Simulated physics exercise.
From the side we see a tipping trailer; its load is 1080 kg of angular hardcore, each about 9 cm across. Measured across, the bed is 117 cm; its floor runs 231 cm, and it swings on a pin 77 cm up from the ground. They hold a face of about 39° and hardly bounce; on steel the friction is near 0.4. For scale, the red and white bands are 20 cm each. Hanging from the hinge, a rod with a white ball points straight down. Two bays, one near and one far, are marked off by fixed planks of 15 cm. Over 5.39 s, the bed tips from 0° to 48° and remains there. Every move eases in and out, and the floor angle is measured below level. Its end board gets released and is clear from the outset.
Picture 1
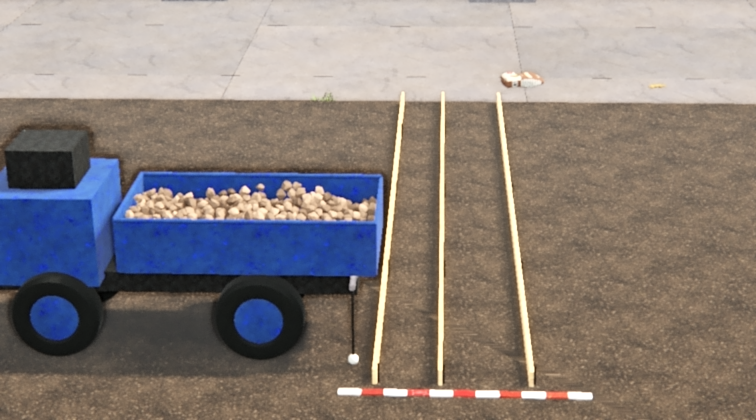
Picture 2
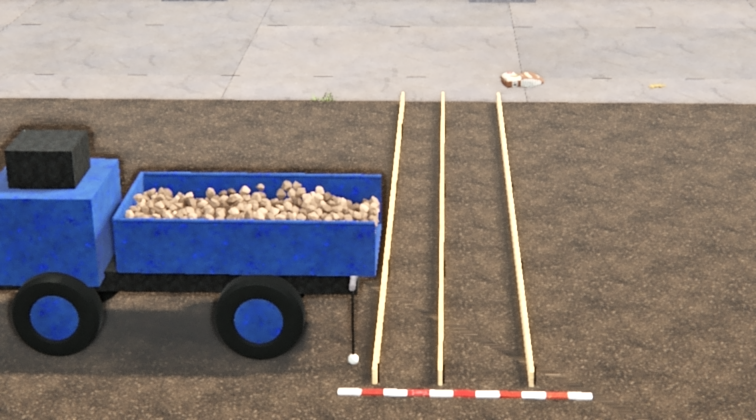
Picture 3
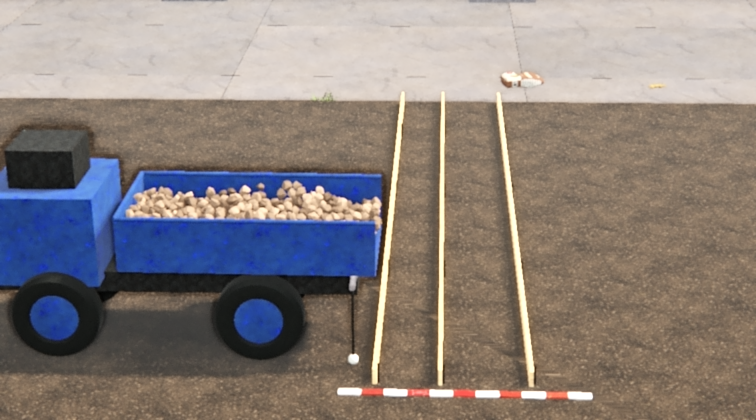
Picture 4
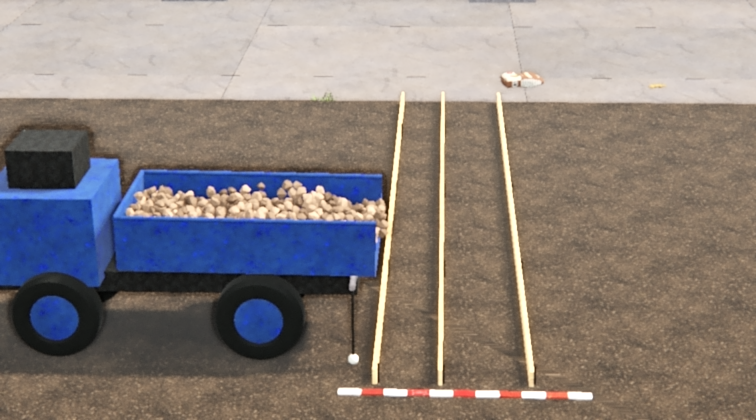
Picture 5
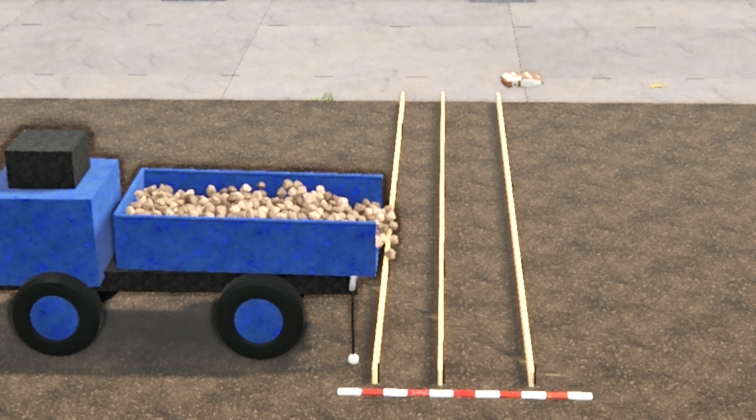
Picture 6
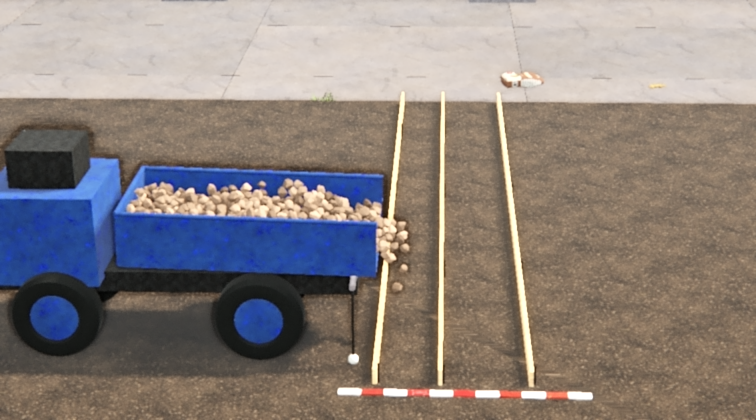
Pale stones heaped in the blue trailer sat still at first, then a few slid out over its right end and dropped beside the nearest wooden strip while the bed barely tilted.
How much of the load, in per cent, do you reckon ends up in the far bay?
I reckon around 45 per cent.
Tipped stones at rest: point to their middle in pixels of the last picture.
Near (435, 321).
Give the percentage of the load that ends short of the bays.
Roughly 5 per cent.
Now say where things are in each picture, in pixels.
The bed is at 0°, its lip at (376, 275); the top of the load is at (238, 195), in the first picture.
Lip at (376, 275), floor tilted 0°, highest stones at (238, 195), in the second picture.
Lip at (376, 275), floor tilted 0°, highest stones at (238, 195), in the third picture.
The bed is at 1°, its lip at (376, 276); the top of the load is at (238, 194); 1 % has left, in the fourth picture.
Lip at (376, 276), floor tilted 1°, highest stones at (221, 195); 1 % has left, in the fifth picture.
Lip at (376, 276), floor tilted 2°, highest stones at (221, 194); 2 % has left, in the sixth picture.
A little later the floor is at 40°; 38 % in the bed, 51 % in the near bay, 11 % in the far bay; the foremost stones are at (500, 324).
Then the floor is at 48°; 0 % in the bed, 5 % short of the bays, 48 % in the near bay, 47 % in the far bay, 1 % past the last board; the foremost stones are at (547, 324).
Later still the floor is at 48°; 0 % in the bed, 5 % short of the bays, 48 % in the near bay, 47 % in the far bay, 1 % past the last board; the foremost stones are at (547, 324).
In the end the floor is at 48°; 0 % in the bed, 5 % short of the bays, 48 % in the near bay, 47 % in the far bay, 1 % past the last board; the foremost stones are at (547, 324).
